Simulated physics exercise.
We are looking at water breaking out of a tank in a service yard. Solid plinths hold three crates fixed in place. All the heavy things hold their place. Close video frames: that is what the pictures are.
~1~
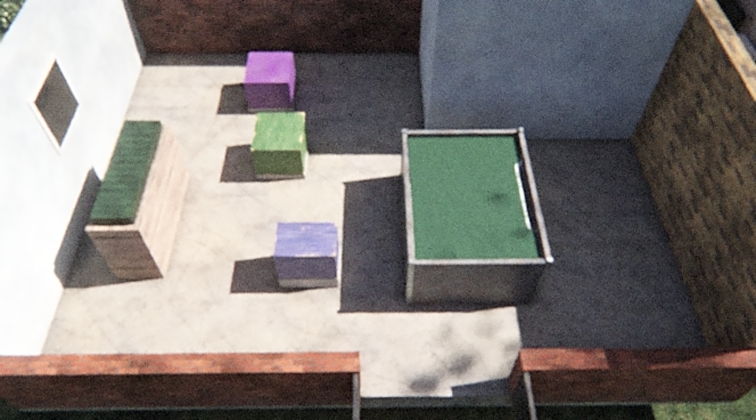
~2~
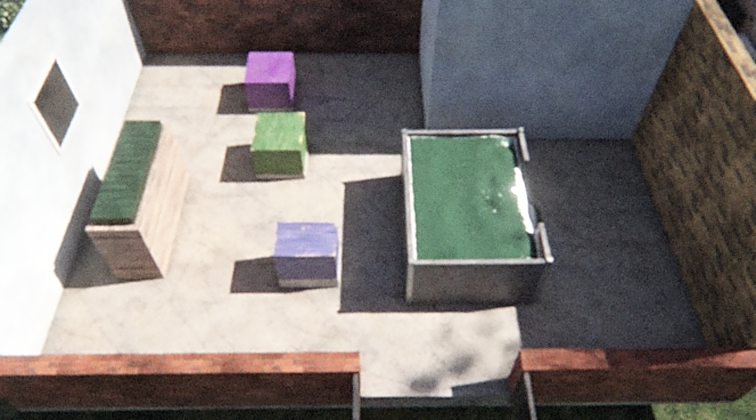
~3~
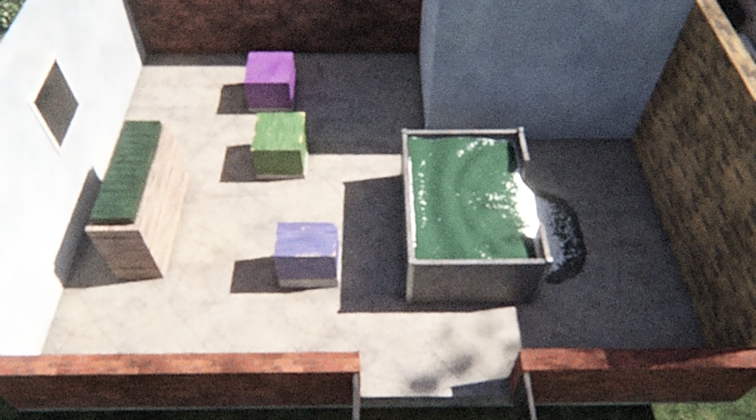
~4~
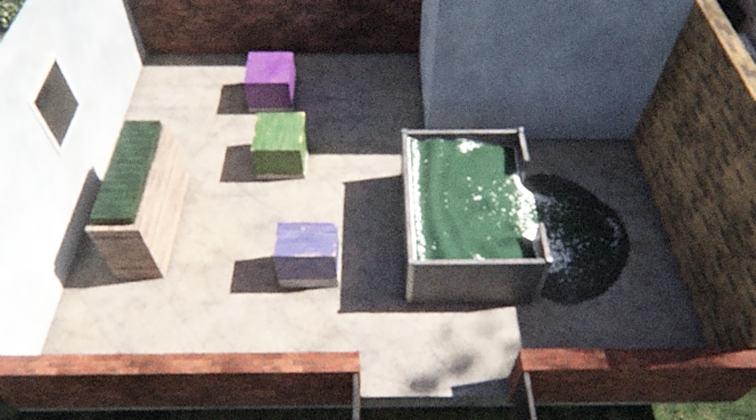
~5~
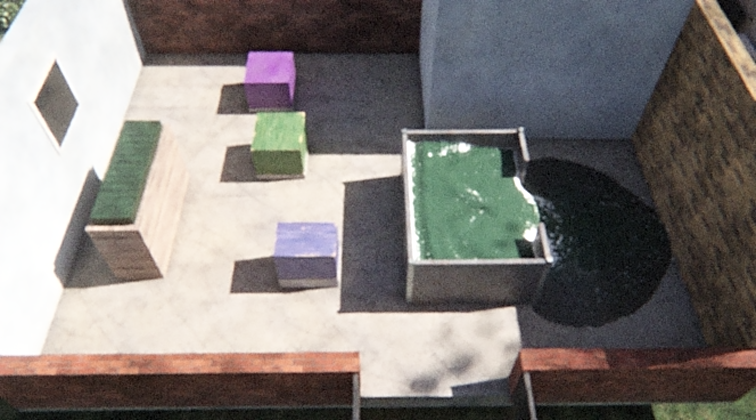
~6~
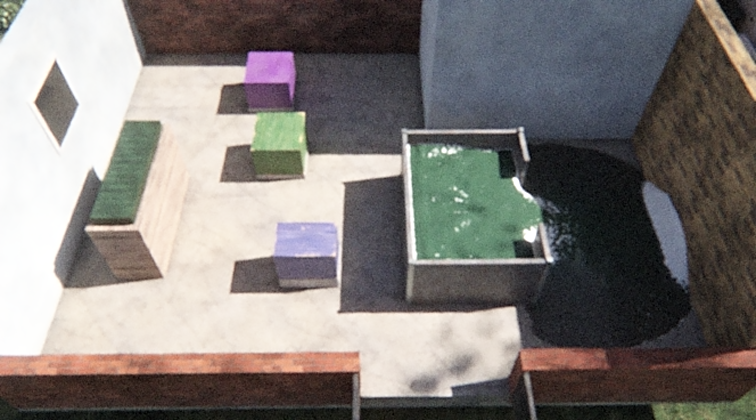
Walled yard with coloured blocks, where green water bursts through a gap in a tank's right side, spreading darkly across the paving.
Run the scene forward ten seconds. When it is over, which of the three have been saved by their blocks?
At the end, blue crate: Safe; purple crate: Not safe; green crate: Not safe.
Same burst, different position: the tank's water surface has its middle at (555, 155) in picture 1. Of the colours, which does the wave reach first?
I'd go with the green one.
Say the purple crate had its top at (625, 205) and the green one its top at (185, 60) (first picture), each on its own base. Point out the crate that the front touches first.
My guess is the one in purple.
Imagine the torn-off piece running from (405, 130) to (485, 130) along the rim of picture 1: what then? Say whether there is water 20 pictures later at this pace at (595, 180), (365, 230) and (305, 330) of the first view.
Taken in turn, that's reached, not reached, and finally not reached.
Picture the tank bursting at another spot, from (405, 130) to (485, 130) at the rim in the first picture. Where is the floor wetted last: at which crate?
The blue-painted one, by my reading.
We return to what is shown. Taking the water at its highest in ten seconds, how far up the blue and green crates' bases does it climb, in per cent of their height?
Taking them in the order asked, 40 percent and 240 percent.
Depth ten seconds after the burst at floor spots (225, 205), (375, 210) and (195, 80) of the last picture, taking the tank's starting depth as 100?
Readings in sequence: 4, 4, 6 percent.
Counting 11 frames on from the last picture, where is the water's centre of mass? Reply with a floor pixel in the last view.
The water's middle lies around (542, 240).
A moment on, water covers 20 % of the floor; the blue crate not reached, the purple crate not reached, the green crate not reached.
Next, water covers 25 % of the floor; the blue crate not reached, the purple crate not reached, the green crate not reached.
Then, water covers 45 % of the floor; the blue crate water round its plinth, the purple crate not reached, the green crate water round its plinth.
Later, water covers 75 % of the floor; the blue crate water round its plinth, the purple crate water round its plinth, the green crate water round its plinth.
In the end, water covers 100 % of the floor; the blue crate stayed above the water, the purple crate was topped, the green crate was topped.
